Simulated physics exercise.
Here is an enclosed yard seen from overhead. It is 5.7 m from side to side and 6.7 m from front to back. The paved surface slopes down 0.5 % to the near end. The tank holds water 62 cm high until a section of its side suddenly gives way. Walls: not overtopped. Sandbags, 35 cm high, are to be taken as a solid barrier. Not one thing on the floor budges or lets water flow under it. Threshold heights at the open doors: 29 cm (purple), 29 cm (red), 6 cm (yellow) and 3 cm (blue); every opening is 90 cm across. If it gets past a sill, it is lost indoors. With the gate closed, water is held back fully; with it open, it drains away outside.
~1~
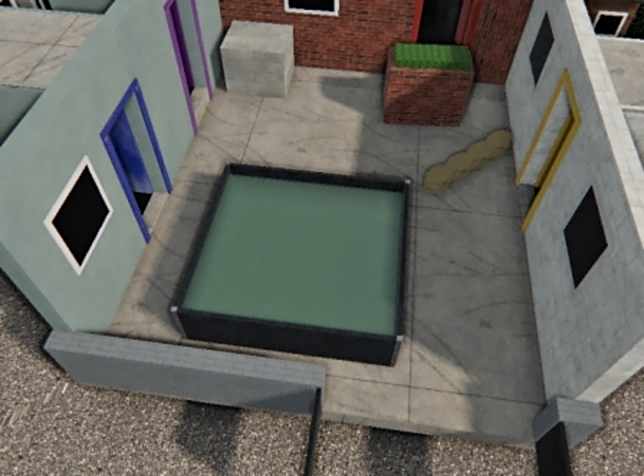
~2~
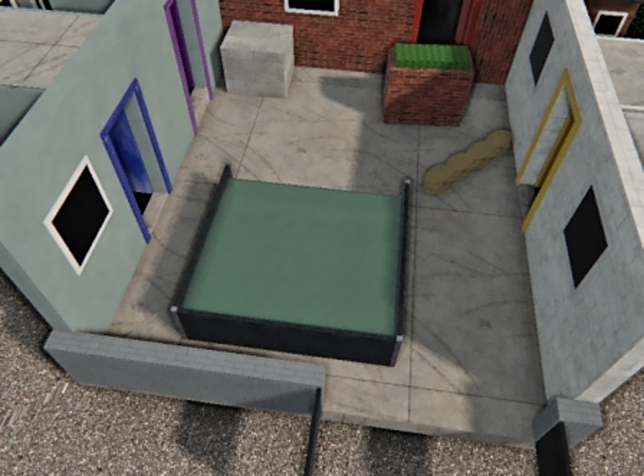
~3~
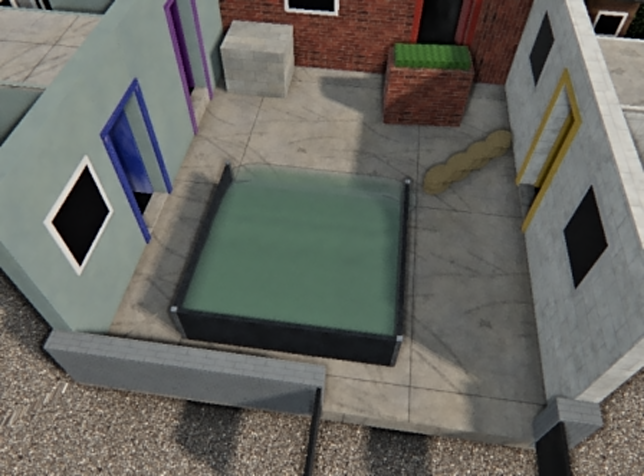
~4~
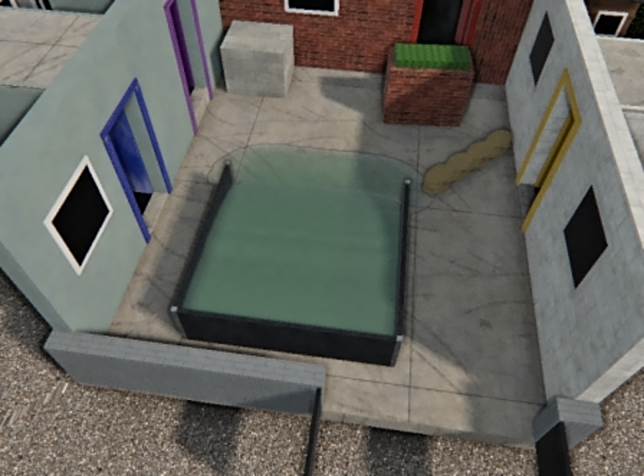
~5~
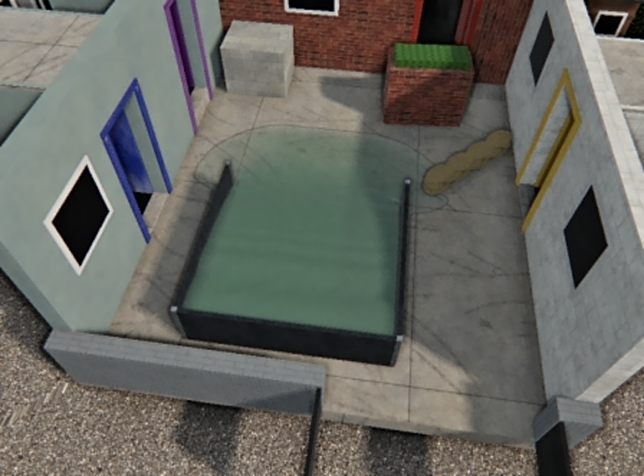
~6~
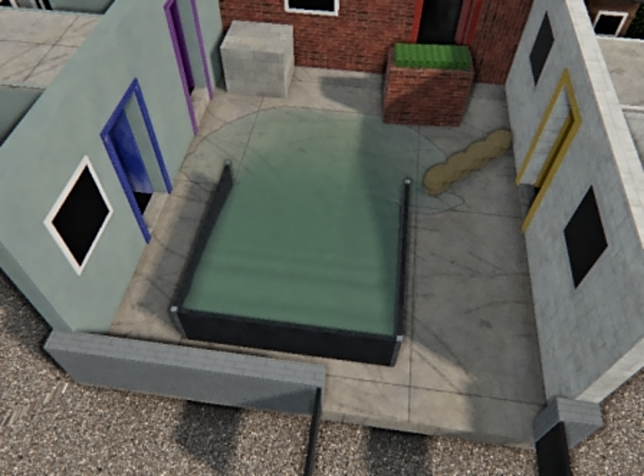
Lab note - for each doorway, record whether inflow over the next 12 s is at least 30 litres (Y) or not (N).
Record: Purple door N; red door N; yellow door N; blue door Y.
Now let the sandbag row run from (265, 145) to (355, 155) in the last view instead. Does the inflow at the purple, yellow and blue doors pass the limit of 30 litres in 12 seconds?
Checking the limit, purple is fine, yellow is too much, blue is too much.
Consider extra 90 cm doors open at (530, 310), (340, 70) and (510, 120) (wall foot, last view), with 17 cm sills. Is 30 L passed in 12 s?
In turn: Short of it, beyond it, beyond it.
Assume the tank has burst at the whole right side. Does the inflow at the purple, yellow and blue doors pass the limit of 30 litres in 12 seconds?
Compared with the limit, purple is lower, yellow is higher and blue is lower.
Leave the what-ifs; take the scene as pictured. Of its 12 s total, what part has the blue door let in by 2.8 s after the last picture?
Fraction in by then: Around 0 per cent.
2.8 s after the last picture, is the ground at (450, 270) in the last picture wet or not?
By then the spot is spared.
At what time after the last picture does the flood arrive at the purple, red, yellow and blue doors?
Purple = 0.3 s, red = 1.0 s, yellow = 0.9 s, blue = 2.6 s.
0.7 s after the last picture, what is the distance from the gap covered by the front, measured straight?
4.0 m.
Then, 0.7 s after the last picture water covers 45 % of the floor and is deepest (35 cm) near (358, 73); purple door 9 cm at the sill, 0 L in, red door not reached, yellow door not reached, blue door not reached.
Then, 1.5 s after the last picture water covers 55 % of the floor and is deepest (42 cm) near (311, 79); purple door 23 cm at the sill, 0 L in, red door 8 cm at the sill, 0 L in, yellow door 2 cm at the sill, 0 L in, blue door not reached.
Then, 2.8 s after the last picture water covers 60 % of the floor and is deepest (40 cm) near (507, 121); purple door 26 cm at the sill, 1 L in, red door 14 cm at the sill, 0 L in, yellow door 2 cm at the sill, 0 L in, blue door 1 cm at the sill, 0 L in.
Then, 6.3 s after the last picture water covers 90 % of the floor and is deepest (22 cm) near (292, 83); purple door 11 cm at the sill, 1 L in, red door 17 cm at the sill, 2 L in, yellow door 1 cm at the sill, 0 L in, blue door 7 cm at the sill, 26 L in.
Then, 11.3 s after the last picture water covers 95 % of the floor and is deepest (20 cm) near (470, 156); purple door 11 cm at the sill, 1 L in, red door 6 cm at the sill, 2 L in, yellow door 7 cm at the sill, 0 L in, blue door 10 cm at the sill, 116 L in.
